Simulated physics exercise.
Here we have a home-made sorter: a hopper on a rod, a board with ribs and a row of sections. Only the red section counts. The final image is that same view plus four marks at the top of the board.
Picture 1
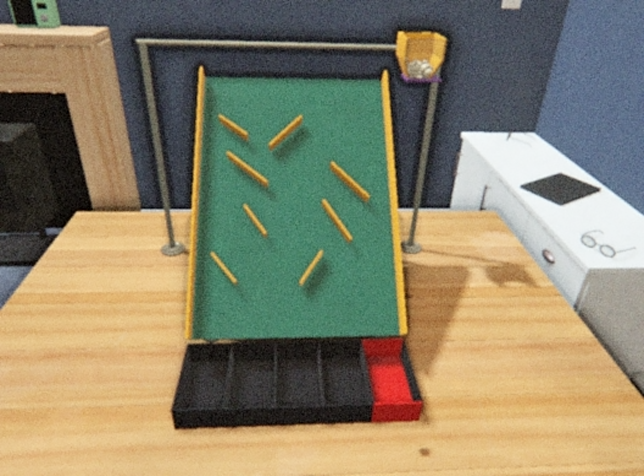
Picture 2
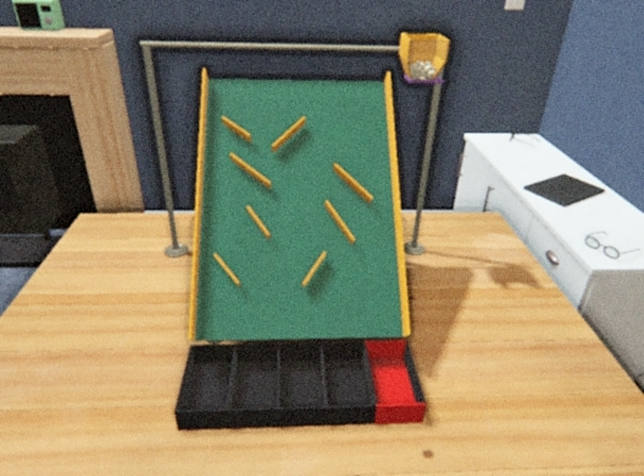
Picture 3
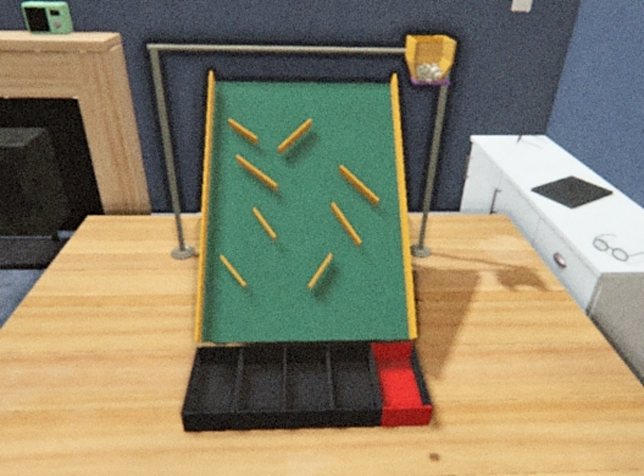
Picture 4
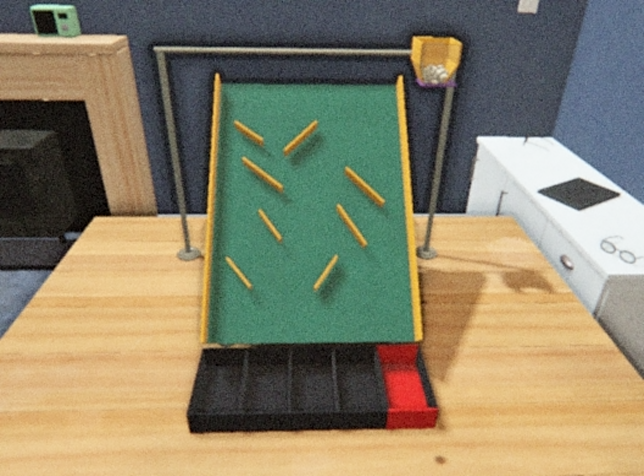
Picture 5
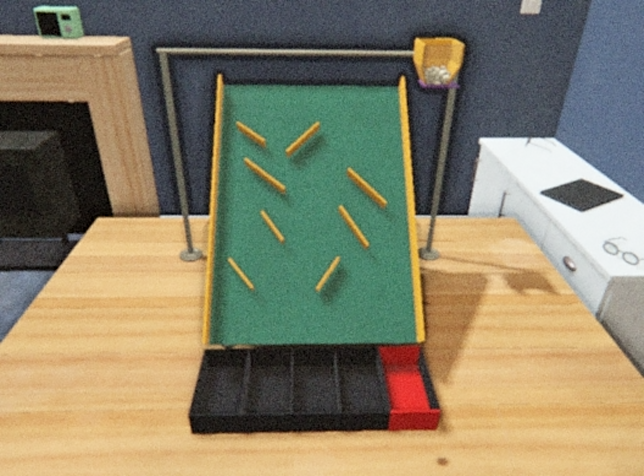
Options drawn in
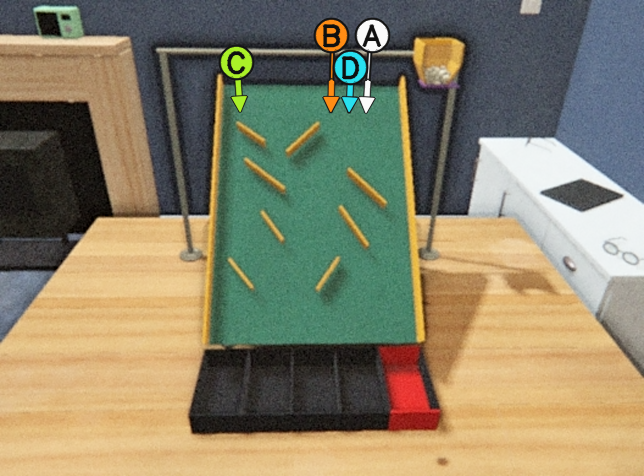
On a wooden table, a green board with small yellow ribs stood above a row of black sections and one red, a hopper at the upper right, while only the view shifted slightly.
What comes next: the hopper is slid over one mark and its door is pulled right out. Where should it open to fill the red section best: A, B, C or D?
Take A.
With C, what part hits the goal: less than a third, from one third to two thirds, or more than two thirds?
Less than a third.
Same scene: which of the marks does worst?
That is mark C.
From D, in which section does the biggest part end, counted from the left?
It is the fifth one.
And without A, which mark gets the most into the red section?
Mark D.
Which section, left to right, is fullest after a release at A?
The fifth from the left.
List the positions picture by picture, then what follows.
In the first picture, hopper near (417, 67), white beans, door shut.
In the second picture, ribs (222, 117) to (250, 135), (273, 146) to (305, 117), (230, 153) to (270, 183).
In the third picture, ribs (341, 166) to (378, 200), (254, 208) to (275, 237), (333, 203) to (360, 242).
In the fourth picture, ribs (227, 258) to (250, 286), (315, 288) to (337, 256).
In the fifth picture, red section near (414, 419), number 5 of 5 from the left.
On the marked copy, mark A meets the board at (366, 107); mark B meets the board at (330, 106); mark C meets the board at (239, 106); mark D meets the board at (349, 106).
With A, all but a few in the red section, a small share in other sections.
With B, close to a third in the red section, close to half in other sections, a small share held on the board.
With C, none at all in the red section, the bulk in other sections, a small share held on the board.
With D, close to two thirds in the red section, close to a third in other sections.
